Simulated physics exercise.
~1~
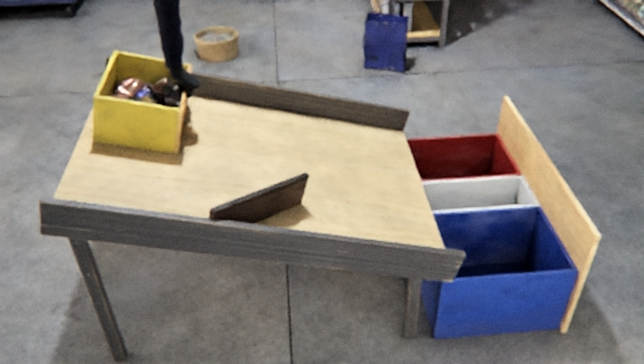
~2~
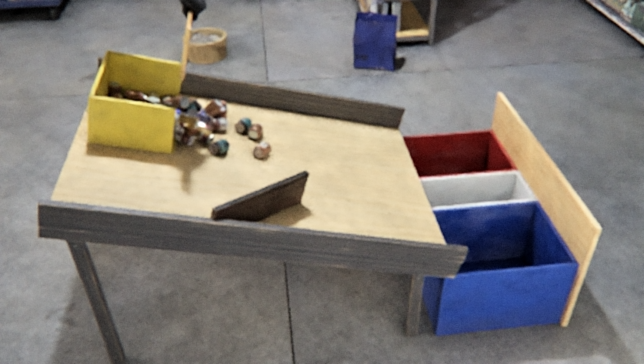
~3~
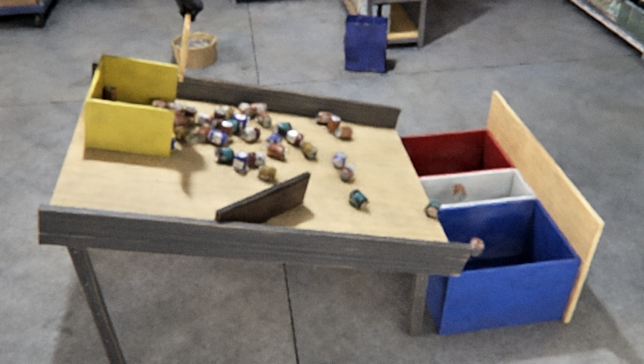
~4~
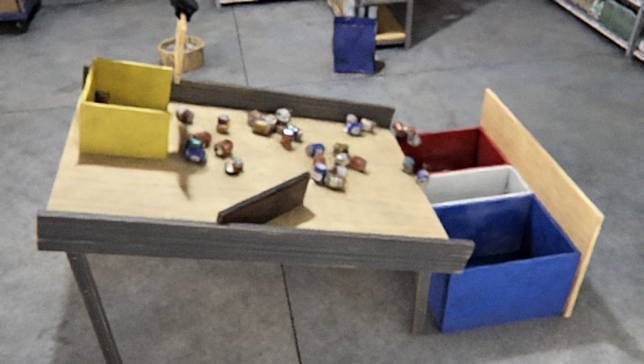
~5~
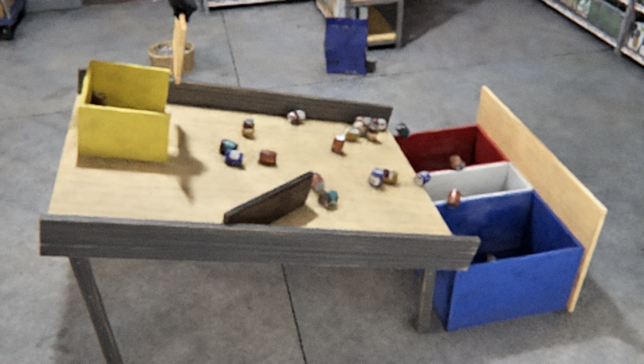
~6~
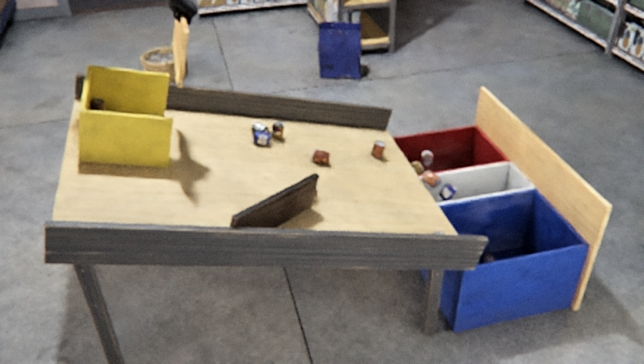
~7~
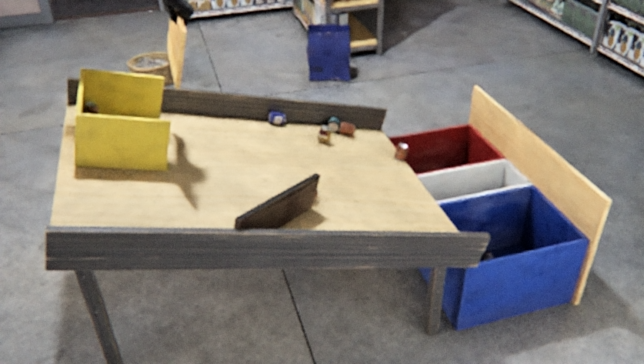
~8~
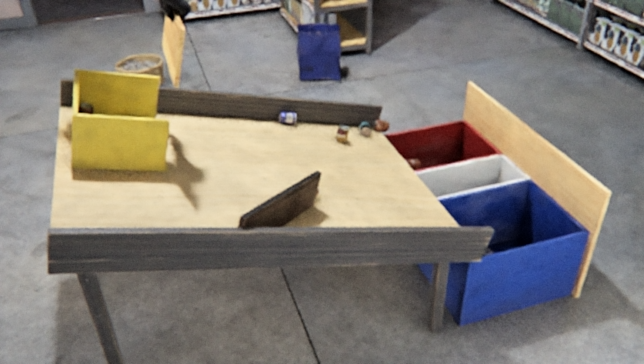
Small cans tumble from a yellow pen once its gate lifts, rolling down a sloping table past an angled board towards red, white and blue containers, most heading for the farthest, red one; a few remain on the slope near the back rail at the end.
